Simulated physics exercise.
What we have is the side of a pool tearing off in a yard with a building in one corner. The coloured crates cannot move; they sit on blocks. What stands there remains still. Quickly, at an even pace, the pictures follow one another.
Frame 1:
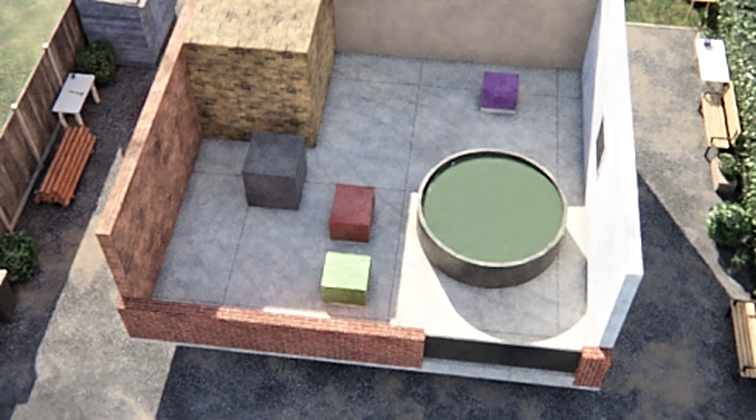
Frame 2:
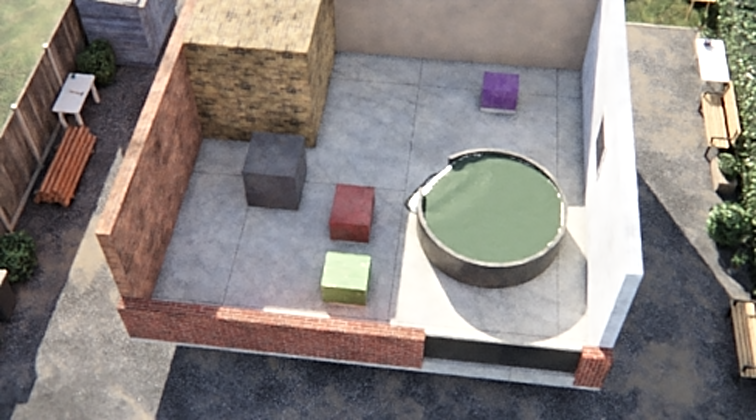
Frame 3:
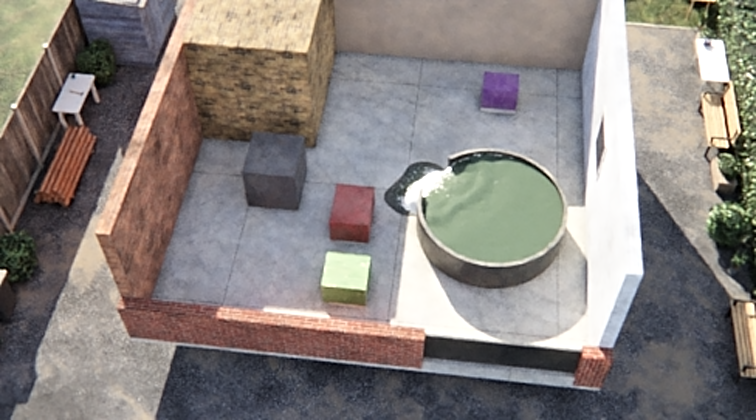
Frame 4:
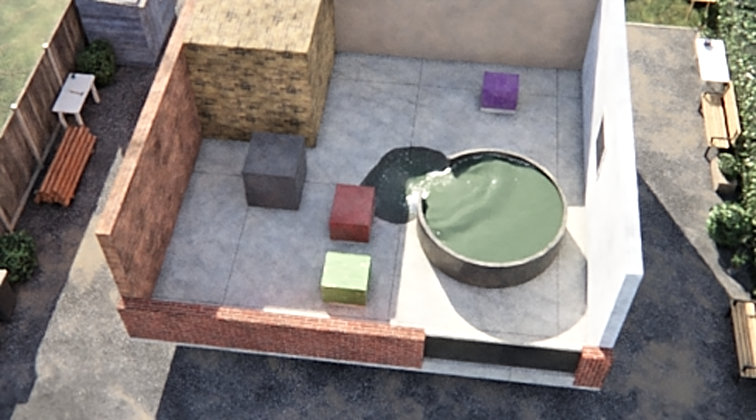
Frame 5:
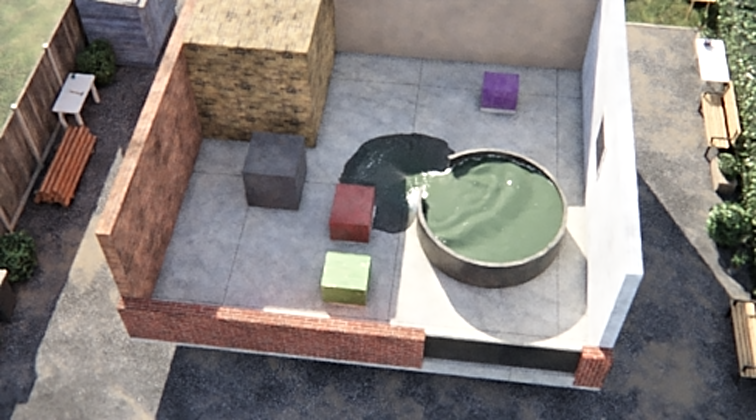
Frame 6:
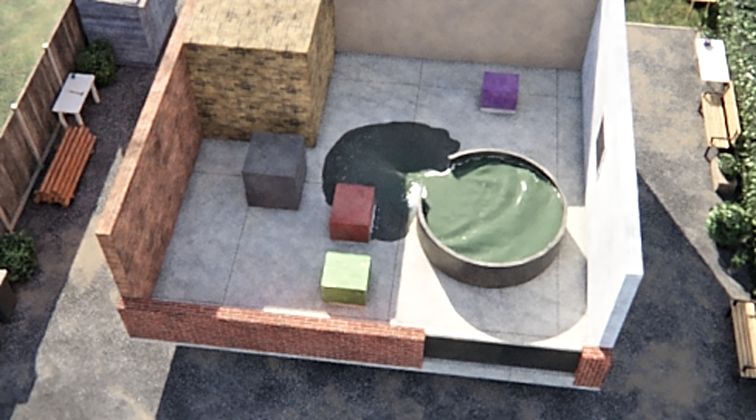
Dark green water bursts through the left side of a round pool in a walled yard, then spreads leftward across the paved floor in a widening dark puddle, reaching around the red block and toward the grey one.
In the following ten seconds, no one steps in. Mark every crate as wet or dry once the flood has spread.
Green crate: Wet, purple crate: Wet, red crate: Wet.
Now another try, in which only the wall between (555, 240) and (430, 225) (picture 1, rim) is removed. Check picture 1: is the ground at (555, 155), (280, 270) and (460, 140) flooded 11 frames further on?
One after the other: Dry, flooded, clear.
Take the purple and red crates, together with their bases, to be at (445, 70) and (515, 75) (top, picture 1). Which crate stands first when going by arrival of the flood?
Answer: The crate marked purple.
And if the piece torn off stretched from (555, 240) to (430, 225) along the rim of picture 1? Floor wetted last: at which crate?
The crate marked purple, by my reading.
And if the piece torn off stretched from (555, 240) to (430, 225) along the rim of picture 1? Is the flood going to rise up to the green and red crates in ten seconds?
First the green: It gets reached; then the red: It gets reached.
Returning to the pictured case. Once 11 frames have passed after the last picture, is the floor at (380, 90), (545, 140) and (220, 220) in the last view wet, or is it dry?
Status by point, in sequence: Waterlogged; unwetted; unwetted.
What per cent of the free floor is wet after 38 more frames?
Around 80 percent of it.
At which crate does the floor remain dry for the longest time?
Easy - the crate marked purple.
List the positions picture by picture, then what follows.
The first picture shows still water in the round pool at (492, 207).
In the second picture, water pours out at (433, 187) and has run to (416, 212).
In the third picture, the front is at (390, 200), out from the gap at (432, 189).
In the fourth picture, the front is at (397, 152), out from the gap at (432, 189).
In the fifth picture, water pours out at (432, 189) and has run to (365, 147).
In the sixth picture, water pours out at (432, 188) and has run to (347, 137).
A moment on, water covers 25 % of the floor; the green crate water round its plinth, the purple crate not reached, the red crate water round its plinth.
Next, water covers 35 % of the floor; the green crate water round its plinth, the purple crate not reached, the red crate water round its plinth.
Then, water covers 45 % of the floor; the green crate water round its plinth, the purple crate water round its plinth, the red crate water round its plinth.
Later, water covers 80 % of the floor; the green crate water round its plinth, the purple crate water round its plinth, the red crate water round its plinth.
In the end, water covers 100 % of the floor; the green crate was topped, the purple crate was topped, the red crate was topped.
